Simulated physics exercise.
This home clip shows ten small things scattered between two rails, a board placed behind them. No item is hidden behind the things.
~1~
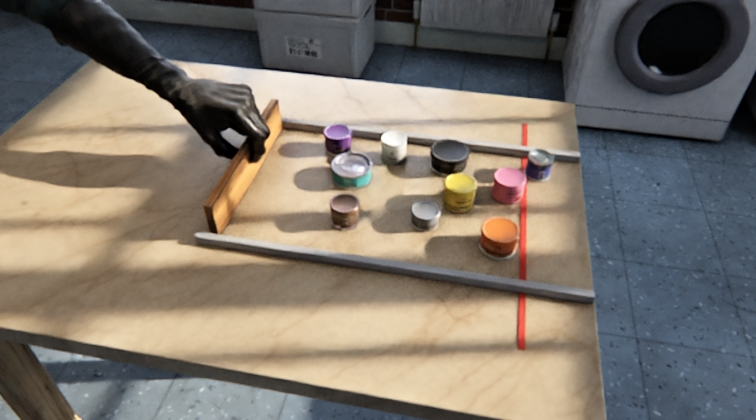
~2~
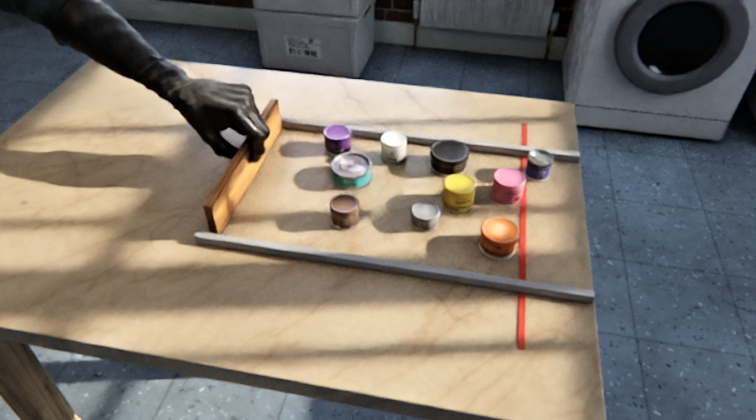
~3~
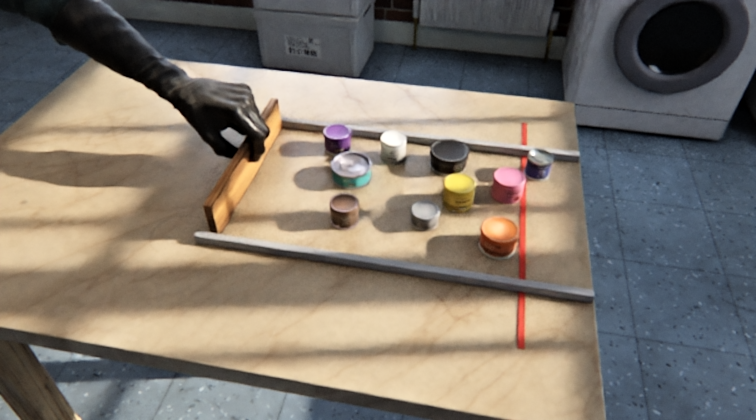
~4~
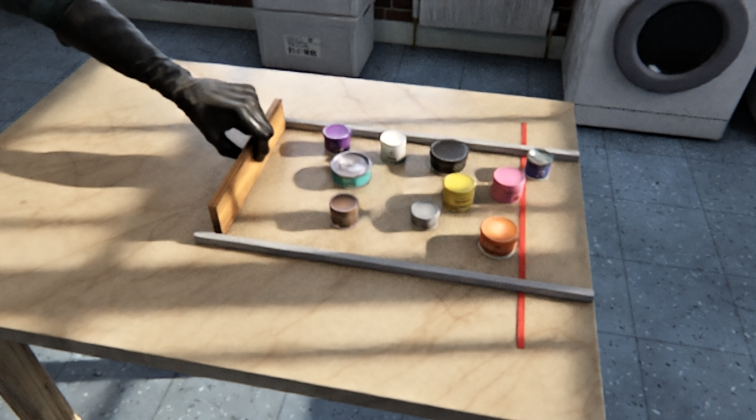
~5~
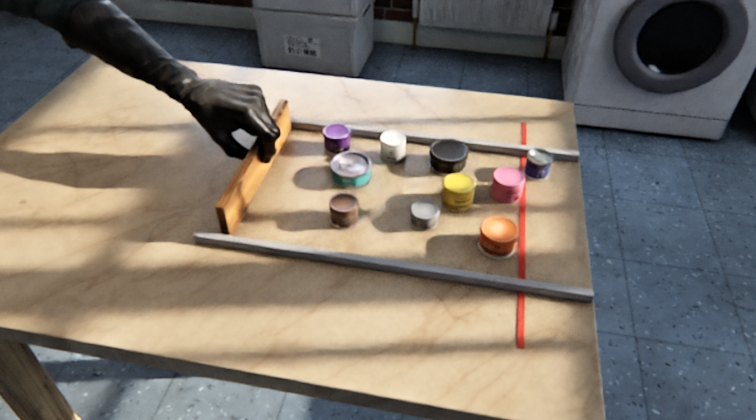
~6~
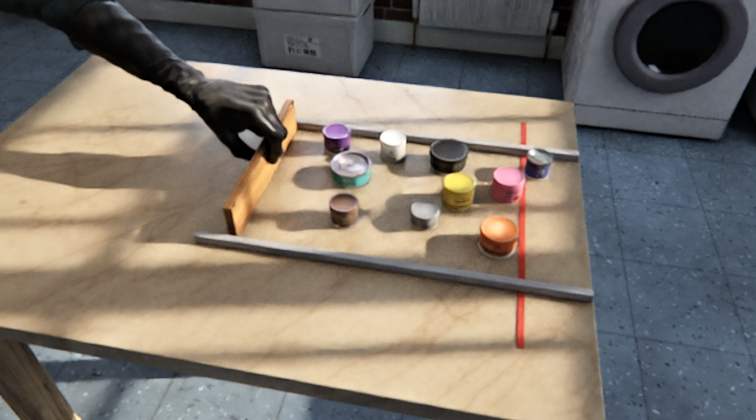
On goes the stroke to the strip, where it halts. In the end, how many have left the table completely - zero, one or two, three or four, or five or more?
In the end, one or two have left it.
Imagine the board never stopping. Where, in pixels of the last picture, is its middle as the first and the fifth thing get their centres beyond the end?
About (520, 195), then about (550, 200).
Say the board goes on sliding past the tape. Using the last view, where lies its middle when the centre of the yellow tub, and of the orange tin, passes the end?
Estimated middle: (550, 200), and (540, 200) for the other.
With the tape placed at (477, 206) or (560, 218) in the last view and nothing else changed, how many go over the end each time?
Try 1: 0; try 2: 6.
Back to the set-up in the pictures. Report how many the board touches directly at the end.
The figure is 4.
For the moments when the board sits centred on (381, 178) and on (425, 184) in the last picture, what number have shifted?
First 5, after that 8.
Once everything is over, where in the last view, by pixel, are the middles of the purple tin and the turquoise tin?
Going in order: First (539, 157), then (545, 192).
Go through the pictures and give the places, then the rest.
Blue pot (539, 165); pink tub (508, 186); orange tin (499, 238); board (248, 162); tape (524, 214), in the first picture.
Pink tub (508, 186); black pot (449, 158), in the second picture.
Orange tin (499, 238); white tub (393, 148), in the third picture.
Blue pot (538, 165); turquoise tin (351, 170), in the fourth picture.
Pink tub (507, 185); brown tin (344, 211), in the fifth picture.
Blue pot (538, 165); pink tub (507, 185); orange tin (498, 237); board (265, 163); tape (523, 212), in the sixth picture.
Early on, none off yet; blue pot at rest near (538, 165); pink tub at rest near (507, 185); orange tin at rest near (498, 237).
A while later, none off yet; blue pot at rest near (538, 165); pink tub at rest near (510, 187); orange tin at rest near (498, 237).
Further along, none off yet; blue pot travelled about its own width near (573, 167); pink tub travelled well along near (555, 203); orange tin travelled about its own width near (529, 248).
Finally, the number that fall off is one or two; lost, pink tub.
